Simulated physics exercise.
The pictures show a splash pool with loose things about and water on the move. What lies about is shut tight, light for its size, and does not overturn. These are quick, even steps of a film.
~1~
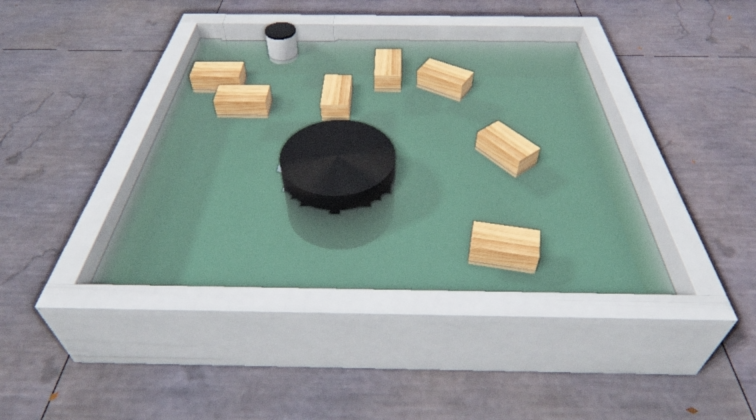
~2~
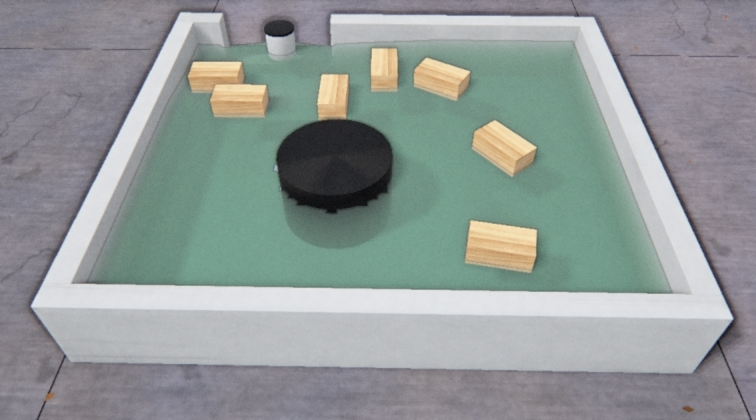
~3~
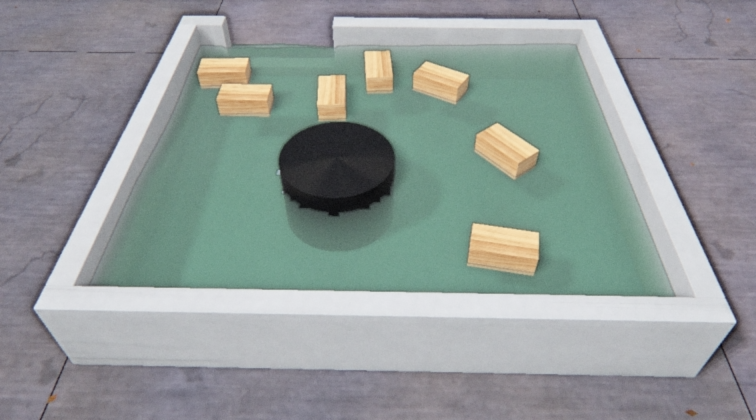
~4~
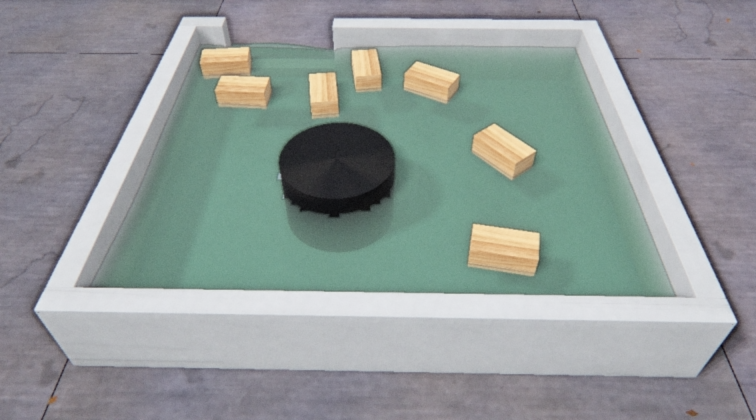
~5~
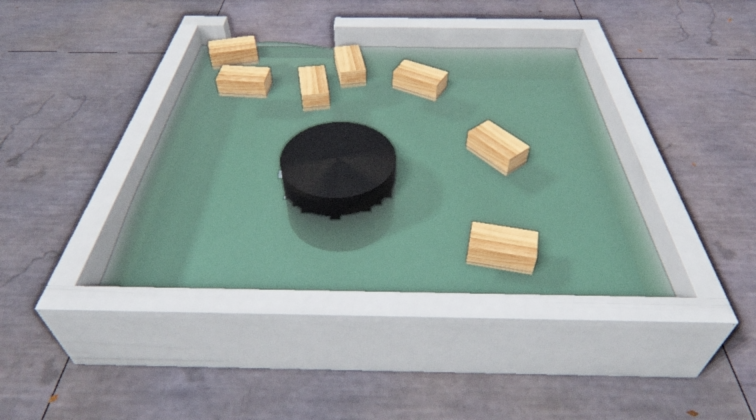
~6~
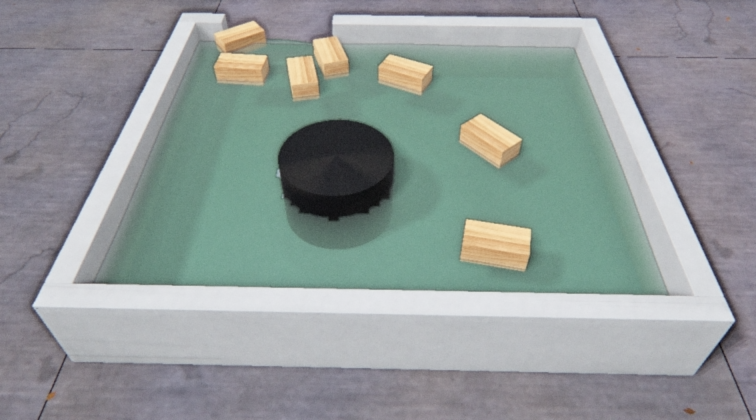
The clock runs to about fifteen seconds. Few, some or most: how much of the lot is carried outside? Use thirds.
That comes to two thirds or above.
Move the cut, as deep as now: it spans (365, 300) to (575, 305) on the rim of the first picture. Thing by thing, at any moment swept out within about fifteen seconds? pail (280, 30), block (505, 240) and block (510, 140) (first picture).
As listed: No, yes, through.
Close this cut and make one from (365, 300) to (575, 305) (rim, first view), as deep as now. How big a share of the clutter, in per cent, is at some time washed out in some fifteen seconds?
Close to 20 %.
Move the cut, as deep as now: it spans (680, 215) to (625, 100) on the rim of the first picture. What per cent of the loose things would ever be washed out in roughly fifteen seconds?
Near 60 in a hundred.
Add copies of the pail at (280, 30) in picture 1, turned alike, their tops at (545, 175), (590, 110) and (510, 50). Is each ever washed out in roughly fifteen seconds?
In turn: Stays, still in, gone.
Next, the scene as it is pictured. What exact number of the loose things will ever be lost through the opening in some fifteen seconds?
The number is 6.
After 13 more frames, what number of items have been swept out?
It comes to 6.
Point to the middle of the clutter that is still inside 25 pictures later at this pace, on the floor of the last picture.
Near (409, 182).
A moment on, 3 of 8 are out; 5 afloat.
Next, 6 of 8 are out; 2 afloat.
Later, 6 of 8 are out; 2 afloat.
In the end, 6 of 8 are out; 2 afloat.
